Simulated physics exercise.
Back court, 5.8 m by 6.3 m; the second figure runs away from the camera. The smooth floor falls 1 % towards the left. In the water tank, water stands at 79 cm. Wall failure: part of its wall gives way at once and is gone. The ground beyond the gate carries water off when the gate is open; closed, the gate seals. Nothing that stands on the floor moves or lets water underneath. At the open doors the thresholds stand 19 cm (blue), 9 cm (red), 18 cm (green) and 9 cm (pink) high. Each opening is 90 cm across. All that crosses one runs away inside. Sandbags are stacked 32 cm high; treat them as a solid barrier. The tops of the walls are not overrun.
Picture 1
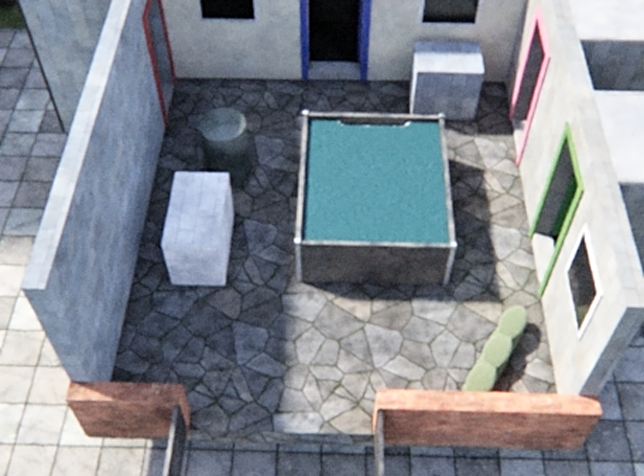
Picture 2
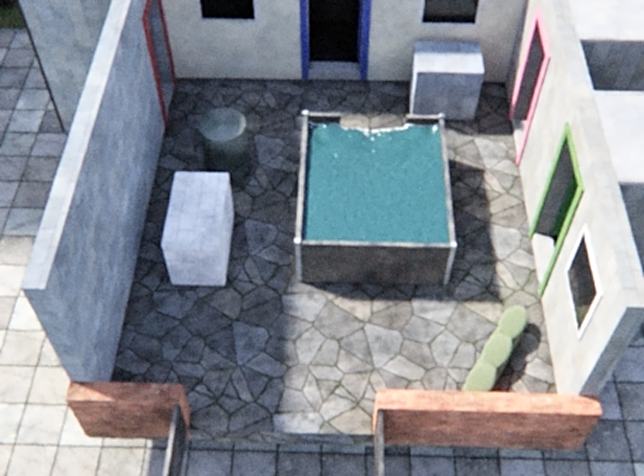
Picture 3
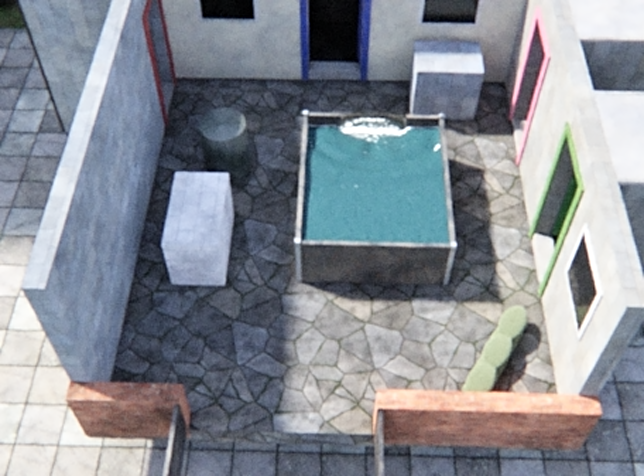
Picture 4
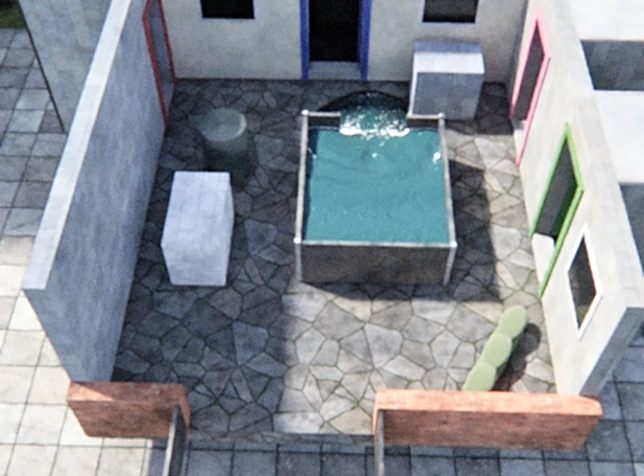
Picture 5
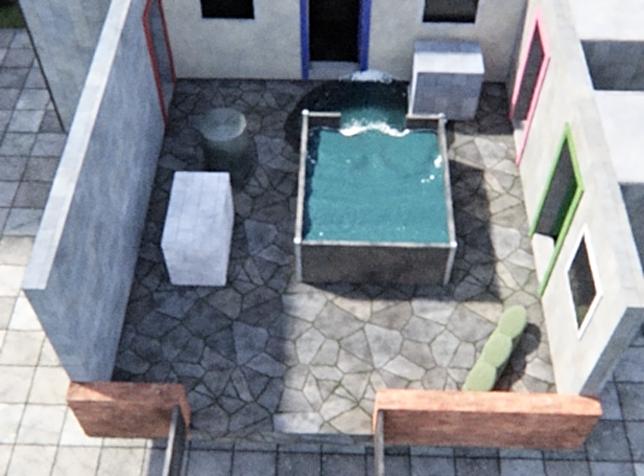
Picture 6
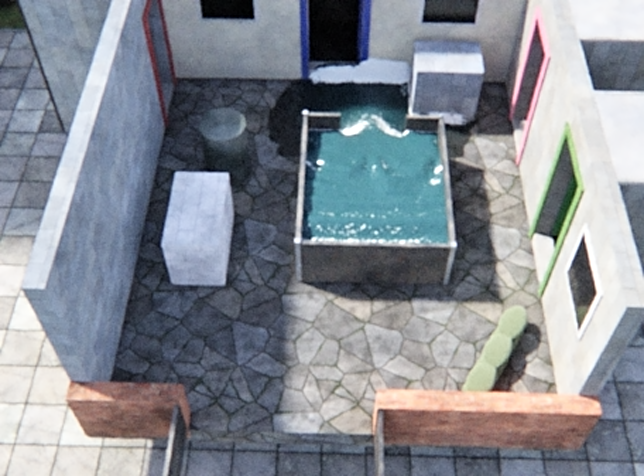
To begin with, a square tank of still, blue-green water stands in a walled stone courtyard. Part of the tank's far side gives way, and white, frothing water pours through the gap, spreading in a dark, widening sheet across the paving to the back wall as ripples cross the tank.
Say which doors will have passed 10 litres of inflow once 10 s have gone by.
As I see it, at the blue door the amount will climb above the limit; at the red door the amount will climb above the limit; at the green door the amount will stay short of the limit; at the pink door the amount will climb above the limit.
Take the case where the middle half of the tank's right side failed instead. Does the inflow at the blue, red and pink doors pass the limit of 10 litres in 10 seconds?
Here's how it goes: Blue falls short, red exceeds it, pink exceeds it.
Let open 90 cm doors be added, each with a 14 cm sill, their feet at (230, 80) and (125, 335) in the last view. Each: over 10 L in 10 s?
Within it, within it.
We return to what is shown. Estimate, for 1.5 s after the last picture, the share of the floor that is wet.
Around 30 per cent.
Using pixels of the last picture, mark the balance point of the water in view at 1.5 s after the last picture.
Around (364, 171) in the last picture.
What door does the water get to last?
The answer is the green door.
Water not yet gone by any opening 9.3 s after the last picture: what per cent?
70 %.
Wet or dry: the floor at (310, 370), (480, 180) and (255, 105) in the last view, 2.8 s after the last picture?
First spot not yet wet, second submerged, third submerged.
Then, 0.7 s after the last picture water covers 20 % of the floor and is deepest (50 cm) near (393, 82); blue door 41 cm at the sill, 62 L in, red door not reached, green door not reached, pink door 11 cm at the sill, 2 L in.
Then, 1.5 s after the last picture water covers 30 % of the floor and is deepest (44 cm) near (382, 88); blue door 40 cm at the sill, 166 L in, red door 24 cm at the sill, 21 L in, green door not reached, pink door 14 cm at the sill, 23 L in.
Then, 2.8 s after the last picture water covers 50 % of the floor and is deepest (31 cm) near (187, 79); blue door 28 cm at the sill, 262 L in, red door 28 cm at the sill, 187 L in, green door 4 cm at the sill, 0 L in, pink door 8 cm at the sill, 34 L in.
Then, 5.3 s after the last picture water covers 80 % of the floor and is deepest (23 cm) near (172, 100); blue door 20 cm at the sill, 320 L in, red door 23 cm at the sill, 417 L in, green door 3 cm at the sill, 0 L in, pink door 8 cm at the sill, 49 L in.
Then, 9.3 s after the last picture water covers 95 % of the floor and is deepest (16 cm) near (172, 100); blue door 12 cm at the sill, 323 L in, red door 16 cm at the sill, 579 L in, green door 6 cm at the sill, 0 L in, pink door 6 cm at the sill, 51 L in.
